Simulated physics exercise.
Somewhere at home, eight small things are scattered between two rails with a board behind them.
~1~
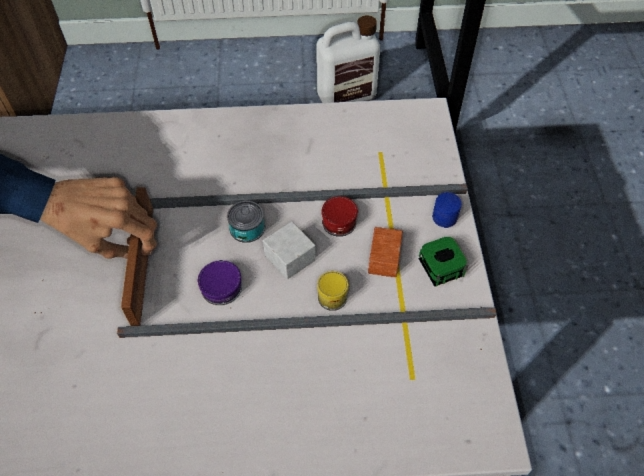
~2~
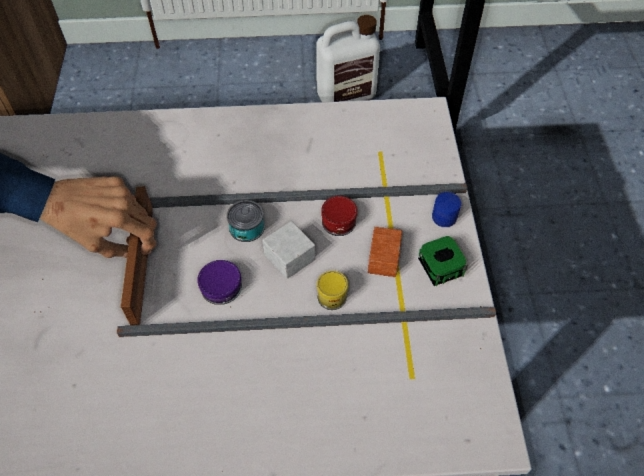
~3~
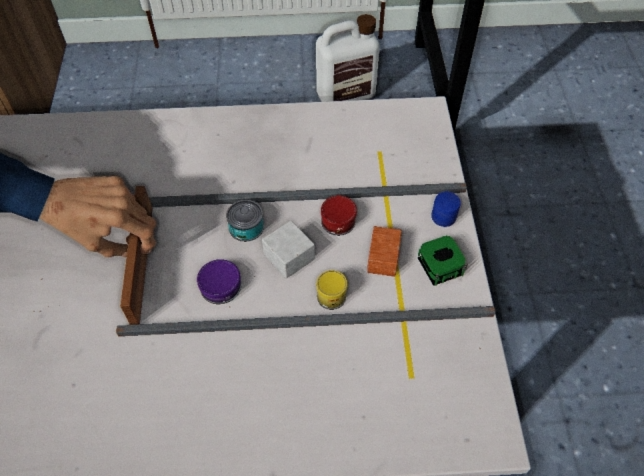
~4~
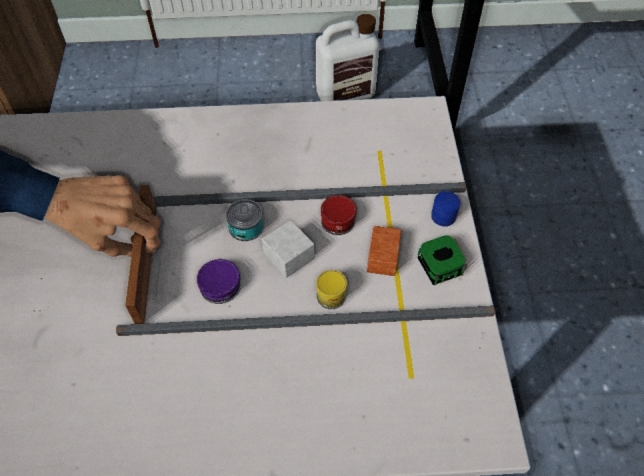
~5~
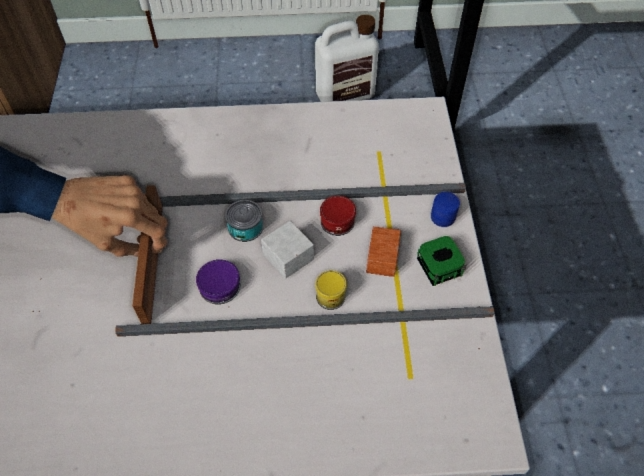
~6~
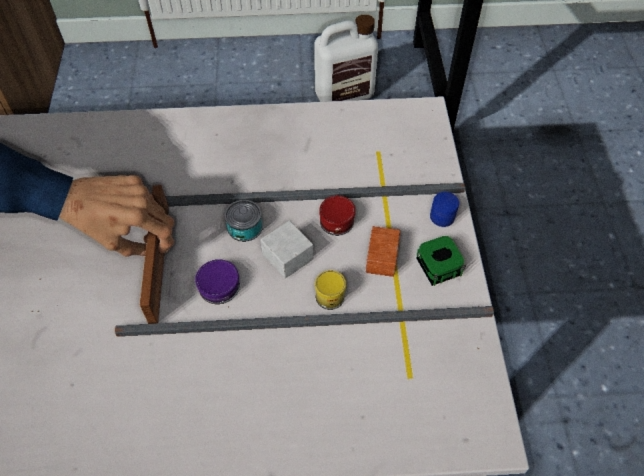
In the video, a hand holds a wooden board upright between two rails on a table and slides it slightly to the right, while the small coloured tins, blocks and other objects ahead of it stay in place.
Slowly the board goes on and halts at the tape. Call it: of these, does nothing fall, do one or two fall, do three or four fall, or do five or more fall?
Nothing falls.
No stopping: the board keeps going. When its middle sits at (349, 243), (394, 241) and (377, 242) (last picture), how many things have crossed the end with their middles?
0, 0 and 0.
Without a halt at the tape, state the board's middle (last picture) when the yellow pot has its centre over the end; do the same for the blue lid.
First it's close to (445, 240), next close to (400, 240).
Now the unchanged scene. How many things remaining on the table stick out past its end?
Count of overhanging things: 2.
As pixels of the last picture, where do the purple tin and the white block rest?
Same order as the question: First (417, 272), second (418, 230).
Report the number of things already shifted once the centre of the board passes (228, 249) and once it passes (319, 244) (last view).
The counts are 2 and 6.
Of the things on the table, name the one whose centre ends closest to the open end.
Blue lid.
Soon after, none off yet; blue lid at rest near (444, 209); green case at rest near (440, 260); orange block at rest near (383, 251).
Then, none off yet; blue lid at rest near (444, 209); green case at rest near (440, 260); orange block moving near (391, 252).
At rest, the number that fall off is zero.
